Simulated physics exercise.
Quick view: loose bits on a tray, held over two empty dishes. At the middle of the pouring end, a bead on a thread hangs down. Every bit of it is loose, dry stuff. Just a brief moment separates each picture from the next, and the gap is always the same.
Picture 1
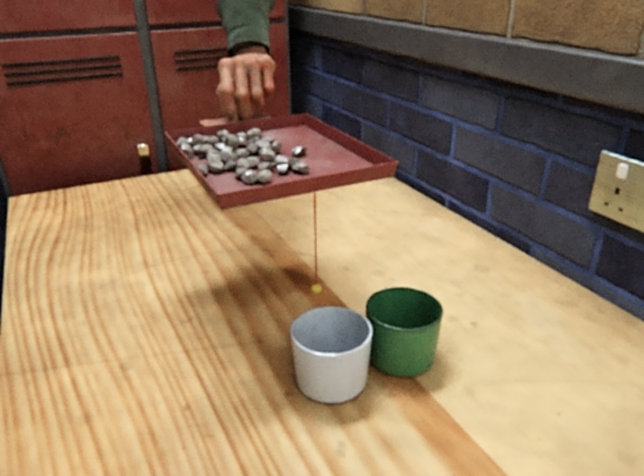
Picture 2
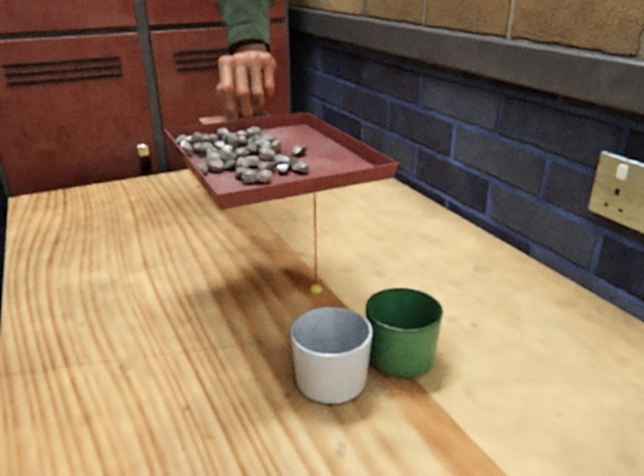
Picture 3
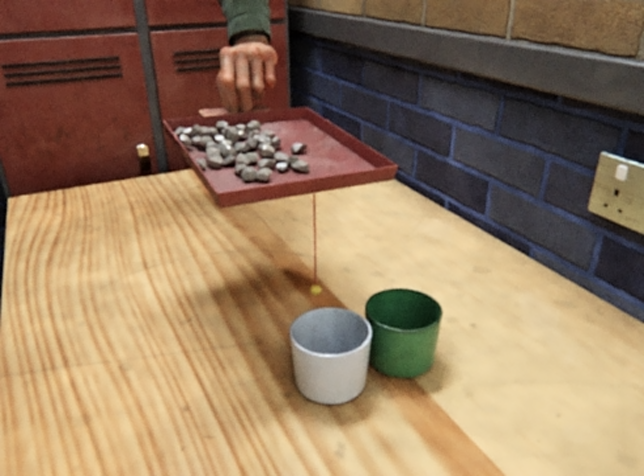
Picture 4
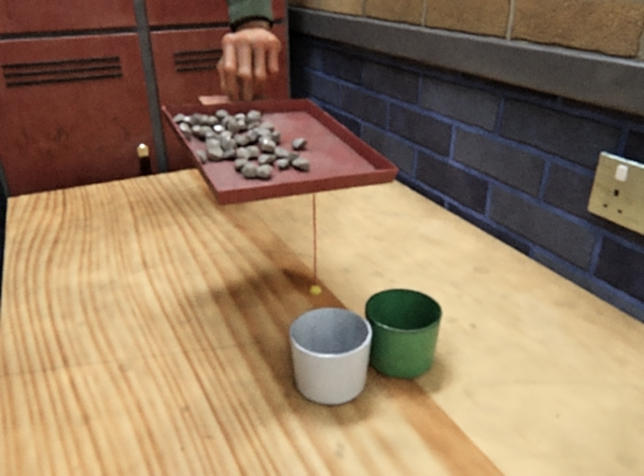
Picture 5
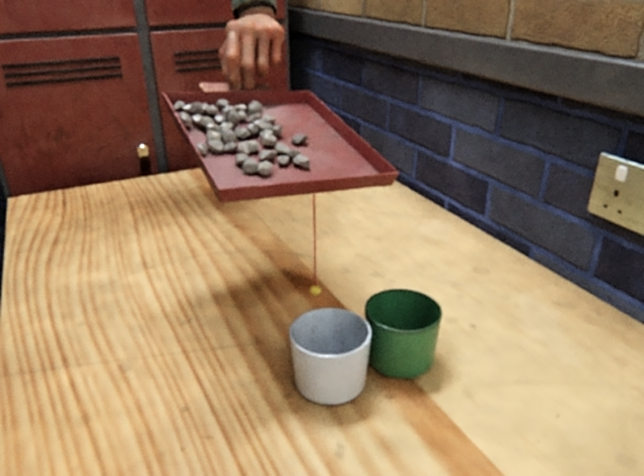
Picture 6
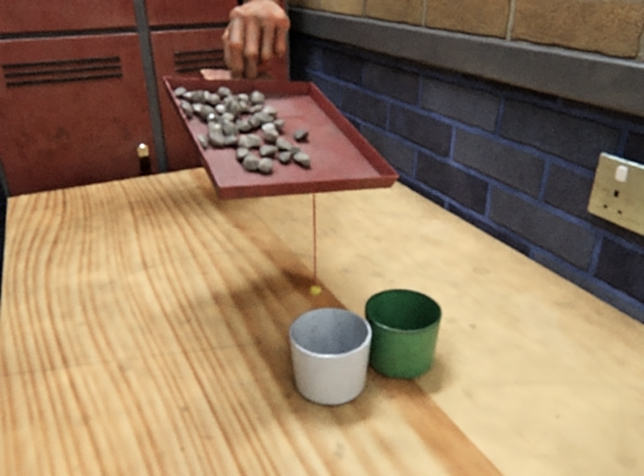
In this clip, a hand raises the far side of a red tray of grey pebbles above a white cup and a green cup, gradually steepening its slant while the pebbles stay on it and a yellow bead hangs below.
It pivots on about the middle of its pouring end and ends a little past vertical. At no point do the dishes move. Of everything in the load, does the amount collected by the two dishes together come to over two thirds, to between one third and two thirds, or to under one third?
It comes to between one third and two thirds.
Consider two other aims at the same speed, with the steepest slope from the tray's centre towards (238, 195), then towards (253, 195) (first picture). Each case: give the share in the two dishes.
The first try gives close to 0 percent; the next gives 0 percent.
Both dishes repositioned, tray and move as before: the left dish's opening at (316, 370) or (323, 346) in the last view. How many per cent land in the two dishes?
10% for the first placement, 20% for the second.
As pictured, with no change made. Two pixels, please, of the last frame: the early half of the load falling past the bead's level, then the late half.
For the early half I get (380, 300), and for the late half (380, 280).
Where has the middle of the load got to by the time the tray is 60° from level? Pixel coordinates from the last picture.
(350, 172).
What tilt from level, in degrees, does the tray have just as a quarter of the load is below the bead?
Close to 75 degrees, I reckon.
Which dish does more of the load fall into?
The fuller one is the rightmost dish.
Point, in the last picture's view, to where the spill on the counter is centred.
Near (410, 315).
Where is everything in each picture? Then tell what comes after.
Corners of the pouring end near (220, 193) and (394, 161), level; middle of the load near (242, 154), bits of gravel; left dish near (350, 374); right dish near (425, 348); bead on its thread near (316, 289), in the first frame.
Corners of the pouring end near (220, 193) and (394, 163), level; middle of the load near (242, 153), in the second frame.
Corners of the pouring end near (220, 191) and (394, 165), tipped barely, lowest at the right corner; middle of the load near (242, 148), in the third frame.
Corners of the pouring end near (221, 189) and (395, 168), tipped a little, lowest at the right corner; middle of the load near (242, 141), in the fourth frame.
Corners of the pouring end near (222, 187) and (395, 171), tipped a little, lowest at the right corner; middle of the load near (243, 133), in the fifth frame.
Corners of the pouring end near (223, 184) and (395, 174), tipped clearly, lowest at the right corner; middle of the load near (244, 126); left dish near (349, 375); right dish near (423, 350), in the sixth frame.
Shortly afterwards, tray tipped steeply; the bulk on the tray; a little in the air.
Next, tray tipped right over; near half on the tray; a little in the left dish; near a quarter in the right dish; near a quarter outside both; a little in the air.
Some moments later, tray tipped past a quarter turn; a little in the left dish; near a third in the right dish; near half outside both.
In the end, tray tipped past a quarter turn; a little in the left dish; near a third in the right dish; near half outside both.
